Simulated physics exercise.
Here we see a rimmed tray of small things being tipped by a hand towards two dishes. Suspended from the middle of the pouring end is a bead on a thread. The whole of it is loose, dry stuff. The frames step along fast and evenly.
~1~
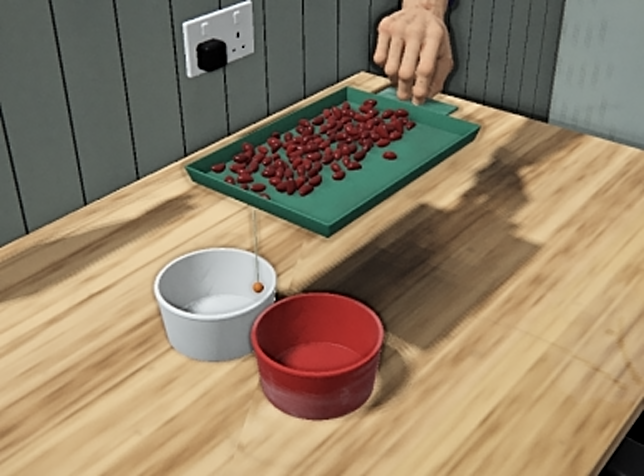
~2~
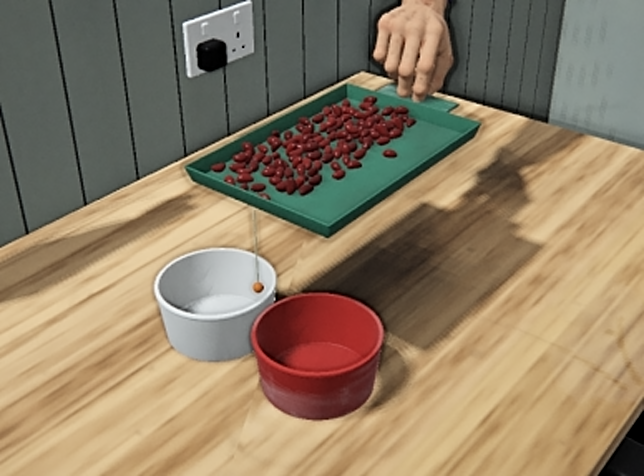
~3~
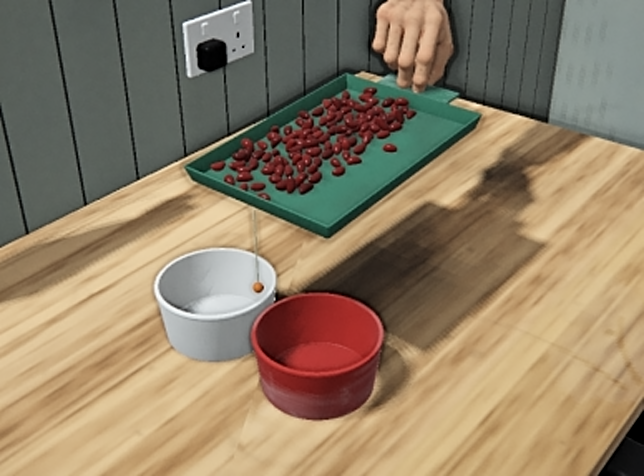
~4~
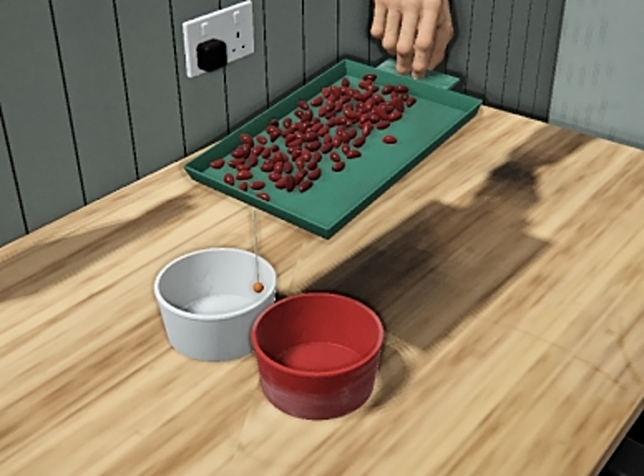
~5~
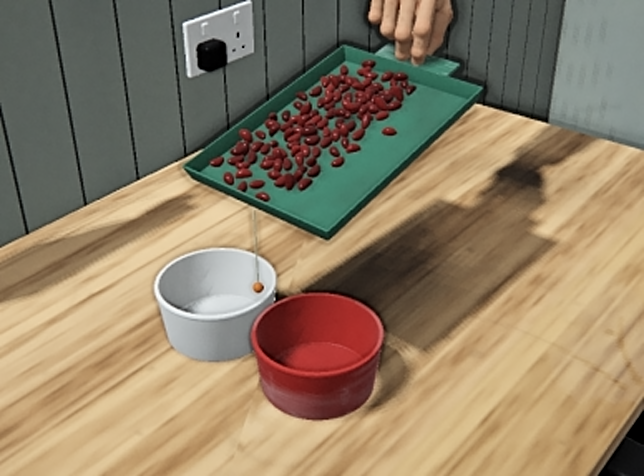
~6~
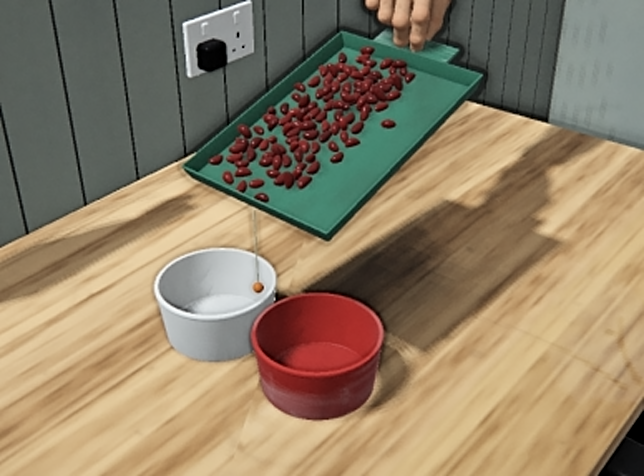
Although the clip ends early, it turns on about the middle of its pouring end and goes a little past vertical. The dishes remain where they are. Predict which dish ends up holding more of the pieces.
The right-hand one.
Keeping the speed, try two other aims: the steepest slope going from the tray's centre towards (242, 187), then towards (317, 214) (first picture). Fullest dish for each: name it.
First: The dish at left. Second: The dish at right.
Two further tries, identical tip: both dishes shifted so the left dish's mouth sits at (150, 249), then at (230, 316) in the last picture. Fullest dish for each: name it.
Results - the dish on the right side first, the dish on the left side second.
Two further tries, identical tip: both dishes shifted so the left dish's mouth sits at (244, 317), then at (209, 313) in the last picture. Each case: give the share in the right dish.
Some 20 percent in the first case, 40 percent in the second.
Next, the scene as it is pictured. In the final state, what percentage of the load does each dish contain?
Left 10 per cent, right 30 per cent.
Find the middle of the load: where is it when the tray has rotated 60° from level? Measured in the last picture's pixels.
The middle of the pieces shows up near (272, 165).
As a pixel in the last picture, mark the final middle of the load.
Around (244, 402).
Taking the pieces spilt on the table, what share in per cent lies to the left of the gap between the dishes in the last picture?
That's about 90 per cent of the spill.
Soon after the last picture, tray tipped steeply; nearly all on the tray; a small part in the air.
A little later, tray tipped right over; about half on the tray; a stray few in the right dish; a stray few in the left dish; a small part outside both; about a third in the air.
Later still, tray tipped past a quarter turn; about a third in the right dish; a small part in the left dish; about two thirds outside both.
At rest, tray tipped past a quarter turn; about a third in the right dish; a small part in the left dish; about two thirds outside both.
